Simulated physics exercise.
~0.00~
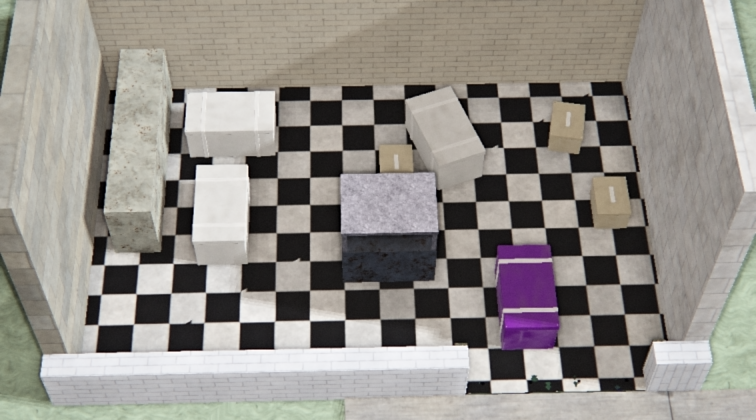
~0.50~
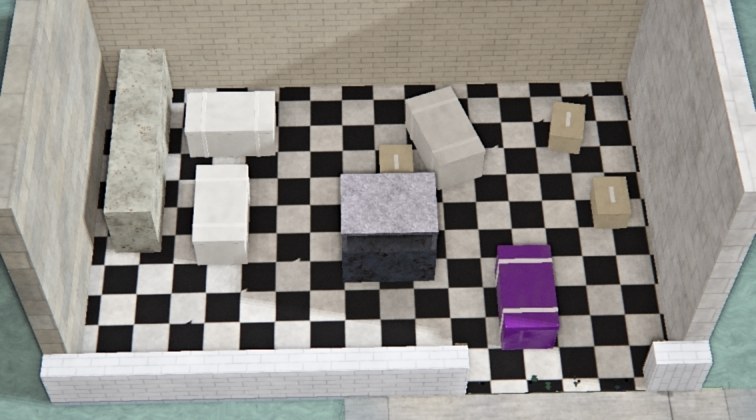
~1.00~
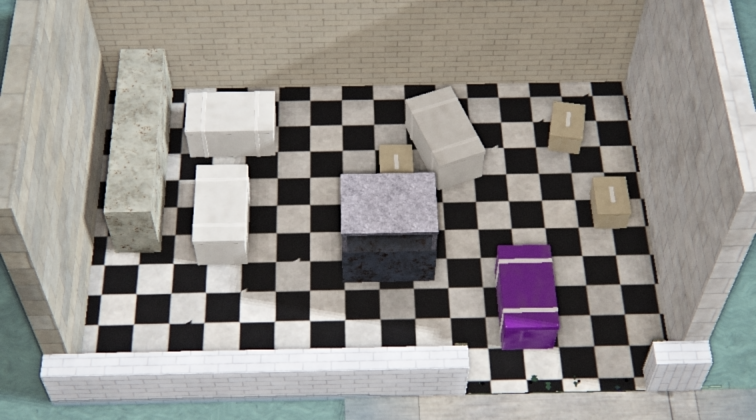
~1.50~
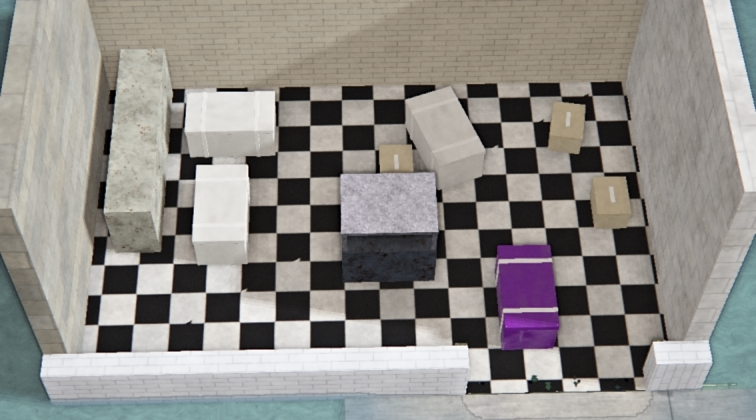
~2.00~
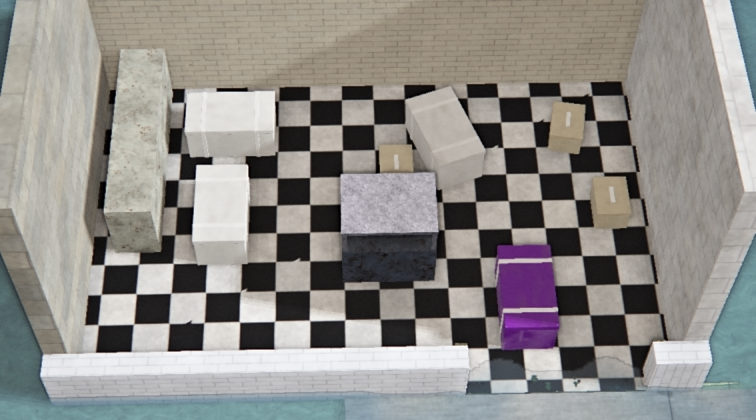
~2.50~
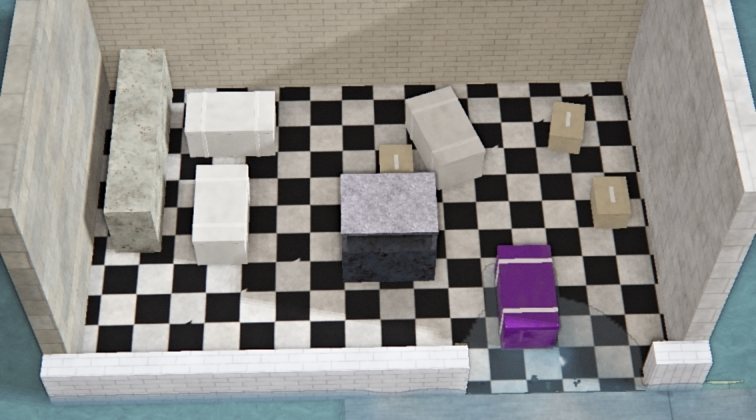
In a walled room with a black-and-white checkered floor, a purple trunk sits near the gap in the front wall, with white and tan boxes spread around. Water covers the ground outside, then a thin sheet creeps through the gap and around the trunk's near end, while nothing indoors shifts.
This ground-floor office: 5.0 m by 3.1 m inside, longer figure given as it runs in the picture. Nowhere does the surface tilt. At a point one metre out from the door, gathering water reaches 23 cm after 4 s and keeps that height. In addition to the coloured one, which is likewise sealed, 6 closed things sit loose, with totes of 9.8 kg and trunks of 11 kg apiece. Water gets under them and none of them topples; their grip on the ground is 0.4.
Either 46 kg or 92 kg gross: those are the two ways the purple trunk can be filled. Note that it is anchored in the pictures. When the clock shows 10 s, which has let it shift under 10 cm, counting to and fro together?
The high one.
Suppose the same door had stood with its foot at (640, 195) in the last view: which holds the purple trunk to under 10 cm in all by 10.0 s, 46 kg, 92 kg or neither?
If so, then the first option suffices.
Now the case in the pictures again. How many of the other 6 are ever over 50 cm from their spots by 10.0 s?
My count gives 6.
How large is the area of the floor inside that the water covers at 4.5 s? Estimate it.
Somewhere around 6.0 m2, roughly.
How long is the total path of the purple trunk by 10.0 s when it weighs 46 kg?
Total path: Approx. 100 cm.
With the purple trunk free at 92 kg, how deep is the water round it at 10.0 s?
Something like 9 centimetres.
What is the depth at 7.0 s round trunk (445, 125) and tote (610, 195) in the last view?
Close to 6 and 17 centimetres.
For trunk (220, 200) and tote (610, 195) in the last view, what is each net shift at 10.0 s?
60 cm and 350 cm respectively.
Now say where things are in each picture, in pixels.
The purple trunk at (528, 285) rests on the ground; water covers 0.0 m2; 0 of 7 have shifted, in the first frame.
The purple trunk at (528, 285), on the bottom; 0.0 m2 under water; 0 of 7 have shifted, in the second frame.
The purple trunk at (528, 285) rests on the ground; 0.0 m2 under water; 0 of 7 have shifted, in the third frame.
The purple trunk at (528, 285) rests on the ground; 0.0 m2 under water; 0 of 7 have shifted, in the fourth frame.
The purple trunk at (528, 285), on the bottom; water covers 0.0 m2; 0 of 7 have shifted, in the fifth frame.
The purple trunk at (528, 285), on the bottom; water covers 0.6 m2; 0 of 7 have shifted, in the sixth frame.
After 3.5 s the purple trunk would be 0 cm from its start with 46 kg and 0 cm from its start with 92 kg; 6 cm of water round it then.
After 4.5 s the purple trunk would be 11 cm from its start with 46 kg and 0 cm from its start with 92 kg; 8 cm of water round it then.
After 7.0 s the purple trunk would be 48 cm from its start with 46 kg and 0 cm from its start with 92 kg; 8 cm of water round it then.
After 10.0 s the purple trunk would be 91 cm from its start with 46 kg and 0 cm from its start with 92 kg; 9 cm of water round it then.
